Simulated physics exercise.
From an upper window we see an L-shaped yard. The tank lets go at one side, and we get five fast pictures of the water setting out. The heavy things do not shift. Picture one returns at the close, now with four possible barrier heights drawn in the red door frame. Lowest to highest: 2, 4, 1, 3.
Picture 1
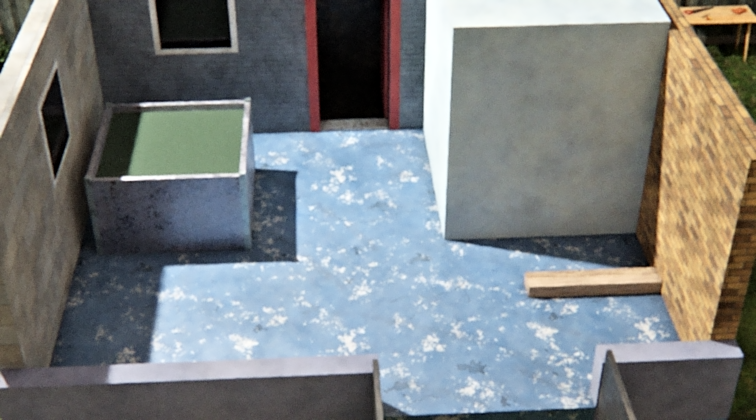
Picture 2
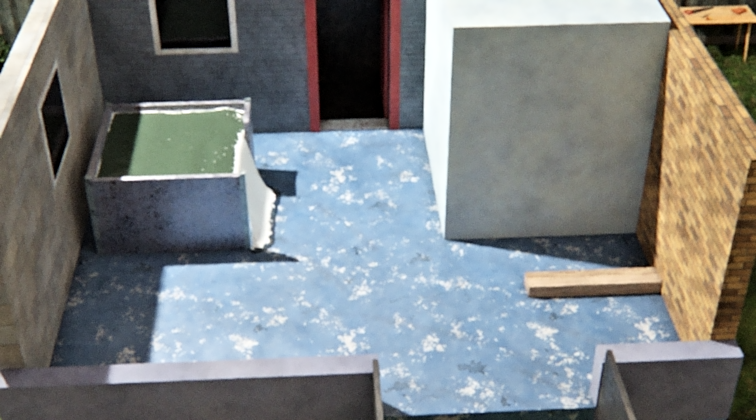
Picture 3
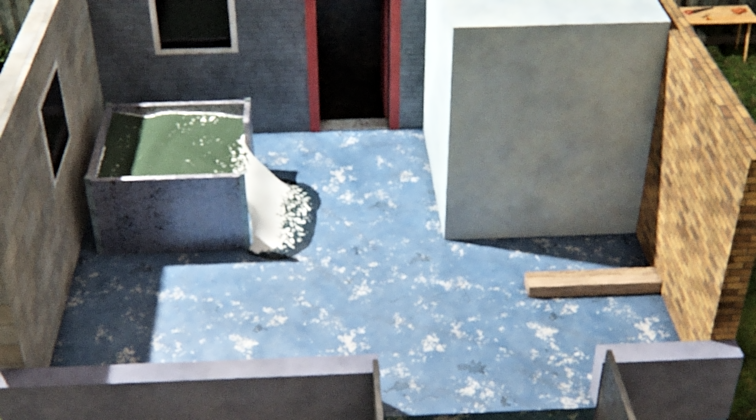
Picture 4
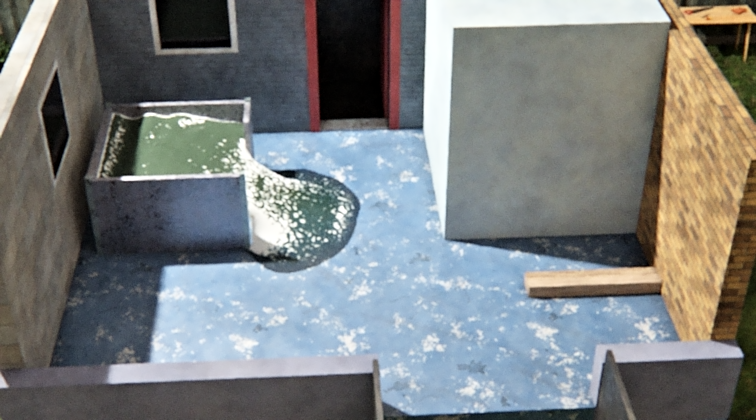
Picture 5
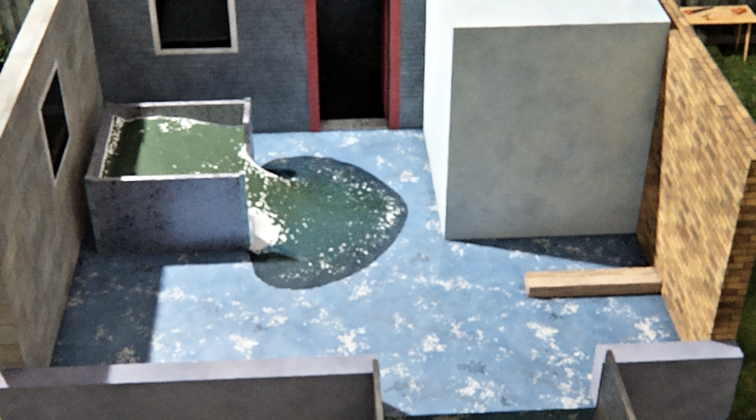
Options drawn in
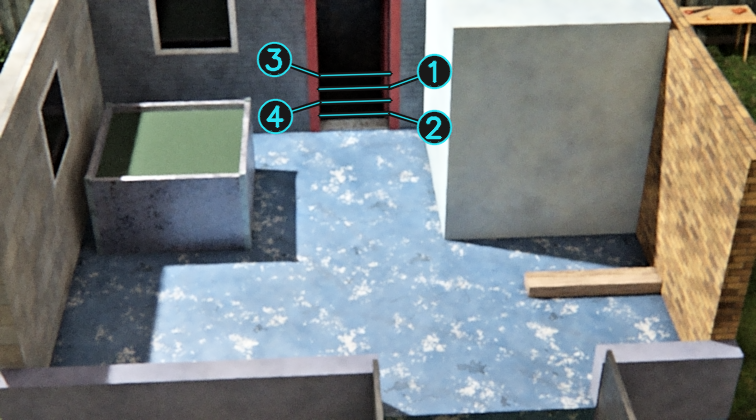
Green water pouring from the right side of a raised tank in a walled yard, foaming white and spreading across the blue ground.
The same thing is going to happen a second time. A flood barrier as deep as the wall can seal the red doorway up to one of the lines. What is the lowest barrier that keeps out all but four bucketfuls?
2 will do.
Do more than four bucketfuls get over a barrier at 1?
No, not at all.
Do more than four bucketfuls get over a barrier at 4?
No, that is safe.
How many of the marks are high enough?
All of the four.
In cyan, 1 at (354, 88); 2 at (355, 114); 3 at (354, 74); 4 at (354, 101); from the bottom up 2, 4, 1, 3.
With 1, nothing gets over.
With 2, a splash gets over, under a bucket.
With 3, nothing gets over.
With 4, nothing gets over.
